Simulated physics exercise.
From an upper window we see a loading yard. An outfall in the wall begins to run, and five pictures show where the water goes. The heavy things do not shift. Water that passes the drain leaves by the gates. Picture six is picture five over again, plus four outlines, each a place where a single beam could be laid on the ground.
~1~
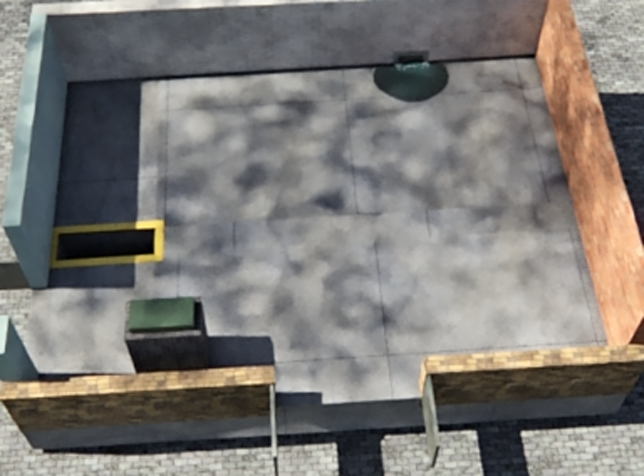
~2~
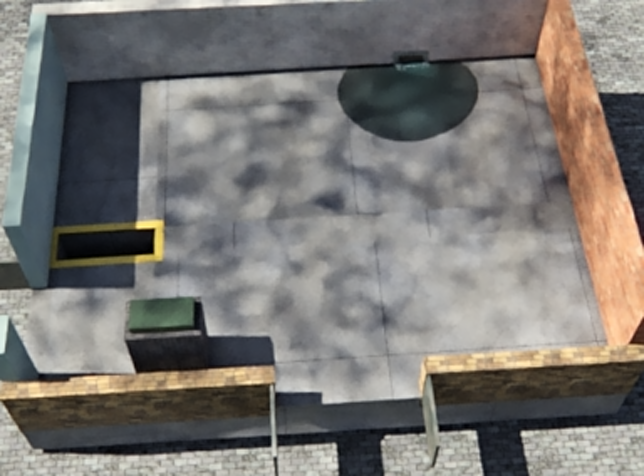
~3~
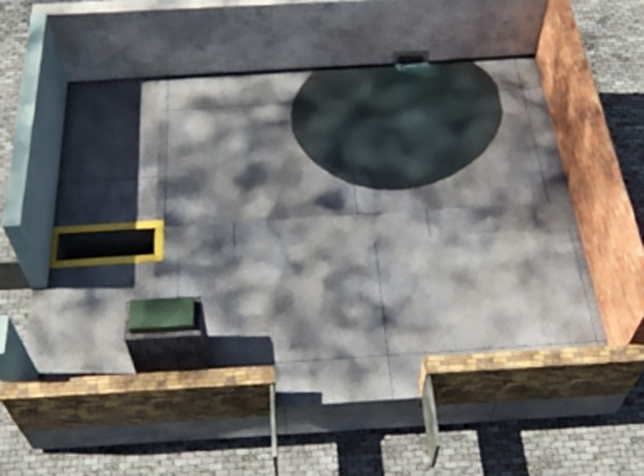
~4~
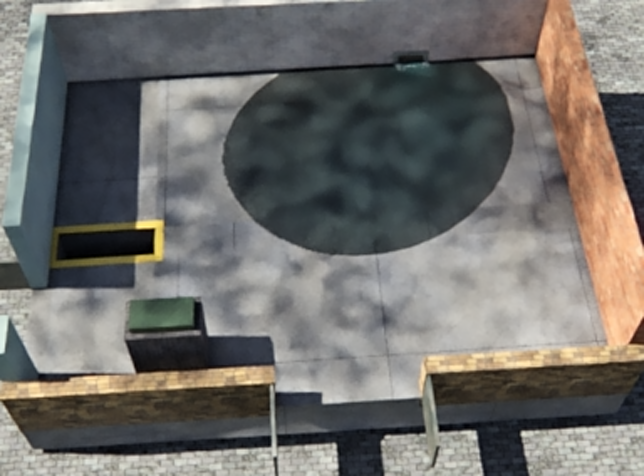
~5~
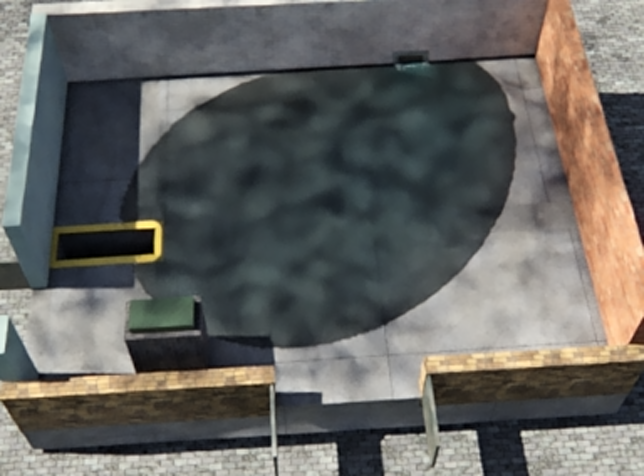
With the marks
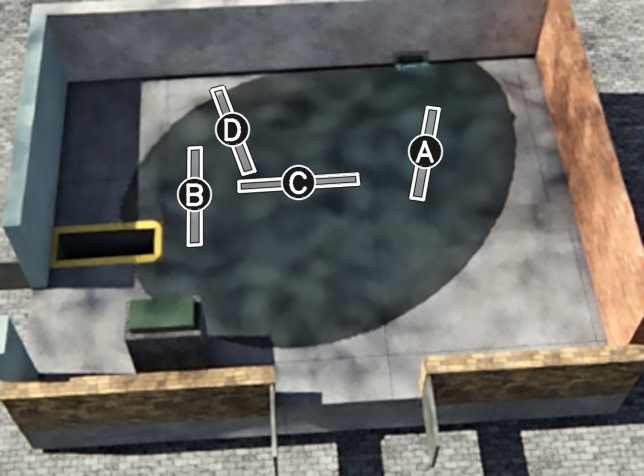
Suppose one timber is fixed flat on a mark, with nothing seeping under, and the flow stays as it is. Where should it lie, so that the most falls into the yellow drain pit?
It is C.
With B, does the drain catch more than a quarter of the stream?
No.
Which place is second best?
Place A.
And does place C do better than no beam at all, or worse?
It is better.
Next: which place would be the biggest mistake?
Here it is place B.
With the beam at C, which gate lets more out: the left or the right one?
The left gate.
In white, A from (417, 198) to (433, 108); B from (194, 244) to (195, 147); C from (239, 186) to (358, 179); D from (217, 88) to (248, 172).
With A, about 33 % of the stream goes into the yellow drain pit, about 67 % out by the gates.
With B, about 14 % of the stream goes into the yellow drain pit, about 86 % out by the gates.
With C, about 50 % of the stream goes into the yellow drain pit, about 50 % out by the gates.
With D, about 23 % of the stream goes into the yellow drain pit, about 77 % out by the gates.
